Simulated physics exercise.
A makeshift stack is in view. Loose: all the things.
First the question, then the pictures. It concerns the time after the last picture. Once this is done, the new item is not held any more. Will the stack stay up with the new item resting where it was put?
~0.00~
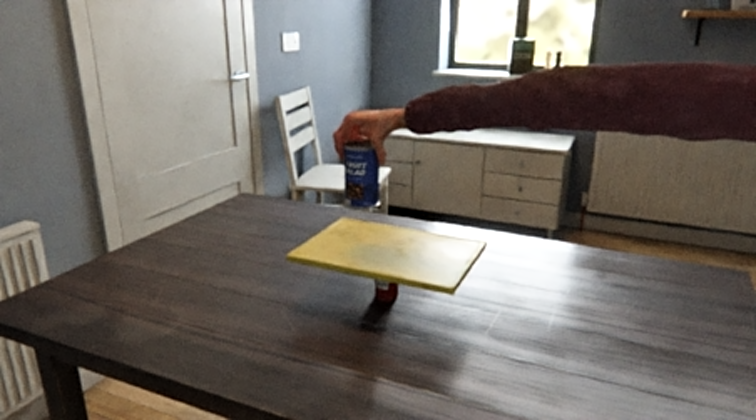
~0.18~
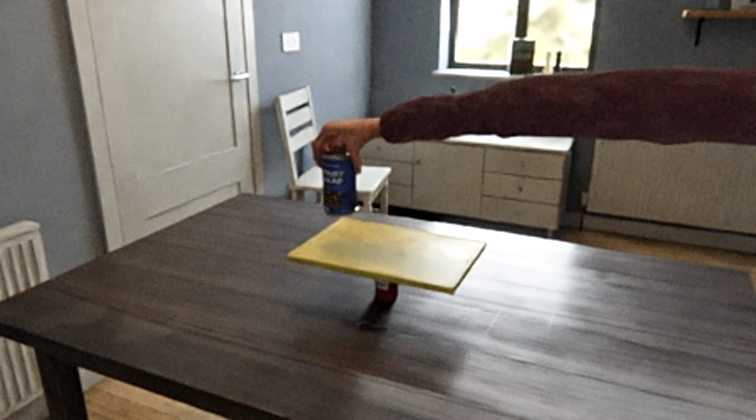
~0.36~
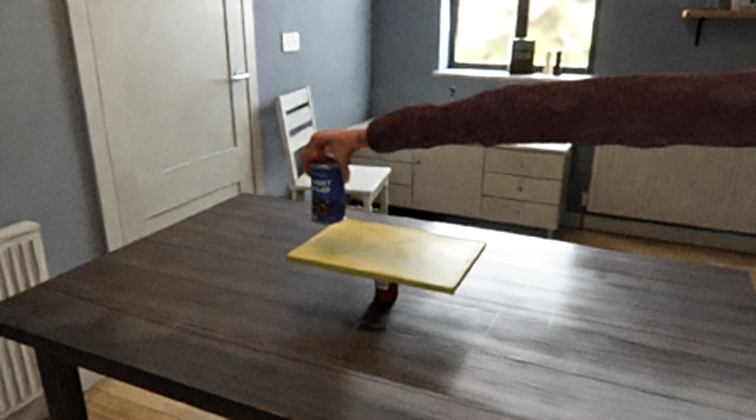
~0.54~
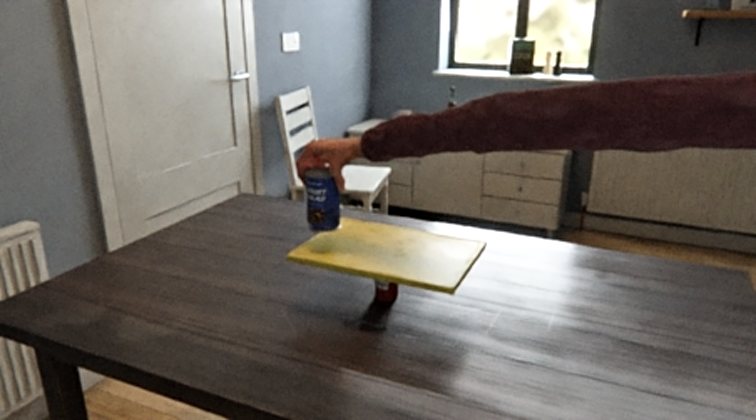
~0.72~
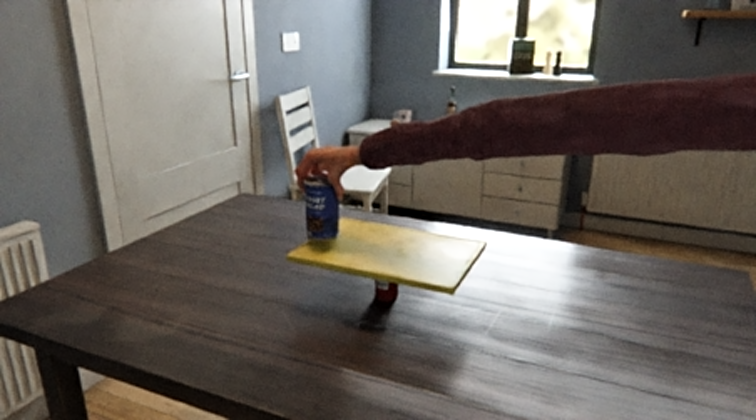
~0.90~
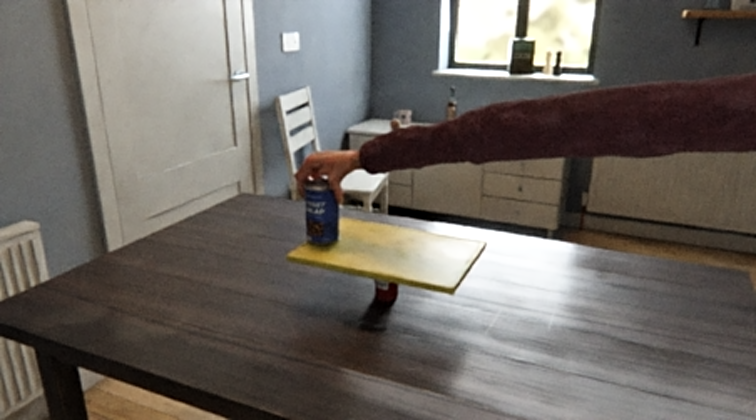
Down it goes.
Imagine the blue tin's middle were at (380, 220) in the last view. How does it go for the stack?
The stack then stays standing.
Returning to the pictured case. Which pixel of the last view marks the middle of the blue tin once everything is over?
Near (301, 254).
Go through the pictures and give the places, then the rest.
Still above its spot; blue tin (362, 174); yellow lid (390, 251), in the first frame.
Still above its spot; blue tin (340, 182); yellow lid (390, 251), in the second frame.
Still above its spot; blue tin (328, 191); yellow lid (390, 251), in the third frame.
Still above its spot; blue tin (323, 199); yellow lid (390, 251), in the fourth frame.
Still above its spot; blue tin (322, 208); yellow lid (390, 251), in the fifth frame.
Set down, still held; blue tin (322, 212); yellow lid (390, 251), in the sixth frame.
Around 1.20 s, blue tin now fallen; yellow lid rocked 39° from its first pose.
Around 1.30 s, yellow lid rocked 46° from its first pose.
Around 1.40 s, yellow lid rocked 33° from its first pose.
Around 1.80 s, yellow lid rocked 40° from its first pose.
Finally (3.5 s), fallen, blue tin; down or leaning hard in the stack, yellow lid; red shaker still in place. Final places as the last picture's camera would see them, blue tin near (301, 254). The stack gives way.
